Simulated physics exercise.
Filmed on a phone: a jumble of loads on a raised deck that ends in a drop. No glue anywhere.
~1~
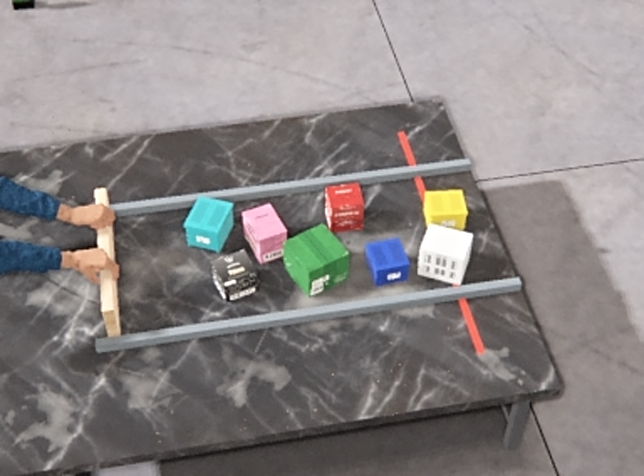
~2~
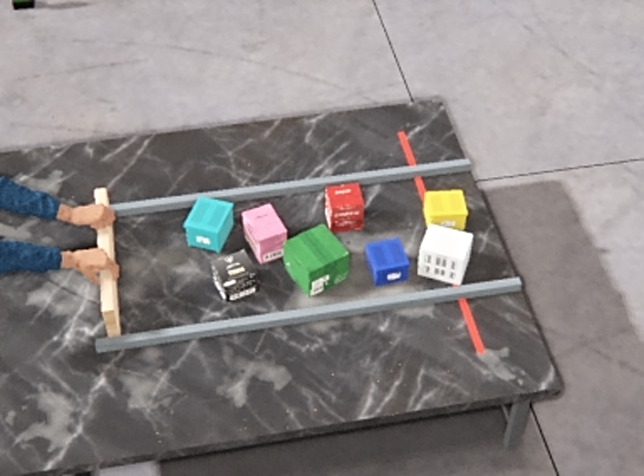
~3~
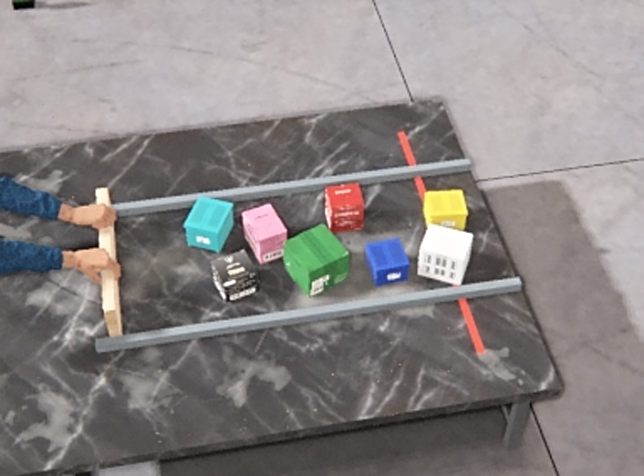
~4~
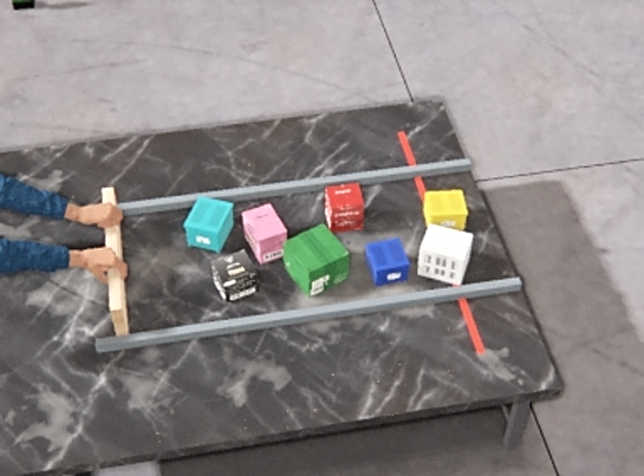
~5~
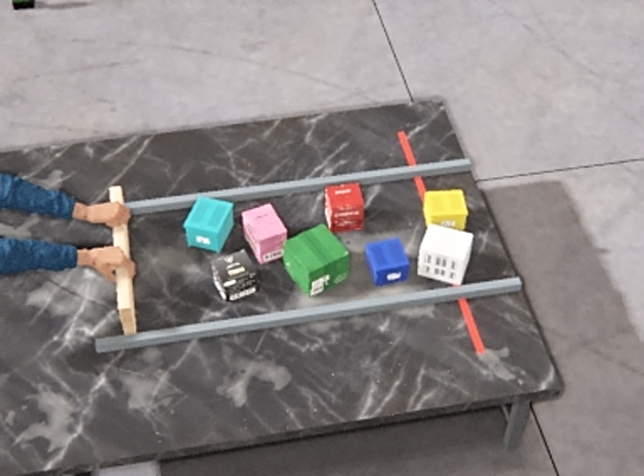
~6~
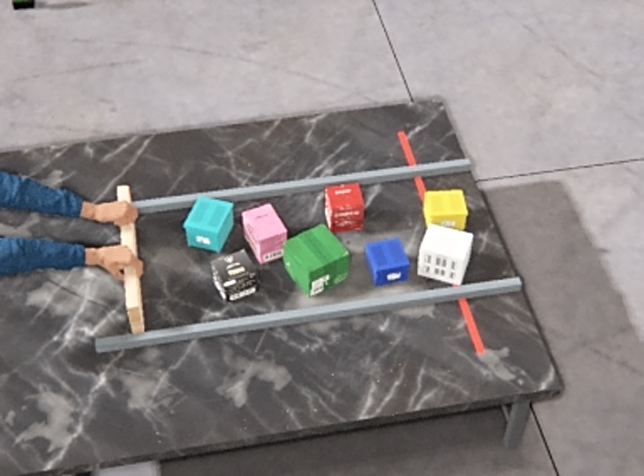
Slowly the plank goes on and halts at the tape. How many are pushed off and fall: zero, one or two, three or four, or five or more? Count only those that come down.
As it turns out, the number that fall off is three or four.
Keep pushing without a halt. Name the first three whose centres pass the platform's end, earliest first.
They are the white crate, then the blue tote, then the yellow tote.
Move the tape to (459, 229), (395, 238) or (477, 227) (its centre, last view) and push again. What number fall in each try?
It would be 5, 1 and 8.
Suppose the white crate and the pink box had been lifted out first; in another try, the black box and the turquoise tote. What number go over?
3 in the first case, 2 in the second.
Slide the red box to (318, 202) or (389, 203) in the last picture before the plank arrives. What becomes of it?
The red box stays on; remains up.
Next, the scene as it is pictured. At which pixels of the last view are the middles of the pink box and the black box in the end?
Near (462, 216) and (465, 248).
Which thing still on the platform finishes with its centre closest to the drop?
It is the red box.
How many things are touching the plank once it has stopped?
That makes 3.
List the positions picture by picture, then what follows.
Yellow tote (445, 212); white crate (445, 254); blue tote (387, 263); plank (108, 262); tape (437, 232), in the first frame.
White crate (445, 255); pink box (265, 234), in the second frame.
Blue tote (387, 263); black box (235, 276), in the third frame.
Yellow tote (445, 212); plank (115, 261), in the fourth frame.
White crate (445, 255); red box (344, 208), in the fifth frame.
Yellow tote (445, 212); white crate (445, 255); blue tote (387, 263); plank (131, 259); tape (437, 232), in the sixth frame.
Soon after, none off yet; yellow tote at rest near (445, 212); white crate at rest near (445, 255); blue tote at rest near (387, 263).
By the end, the number that fall off is three or four; fallen, green parcel, blue tote, white crate and yellow tote.
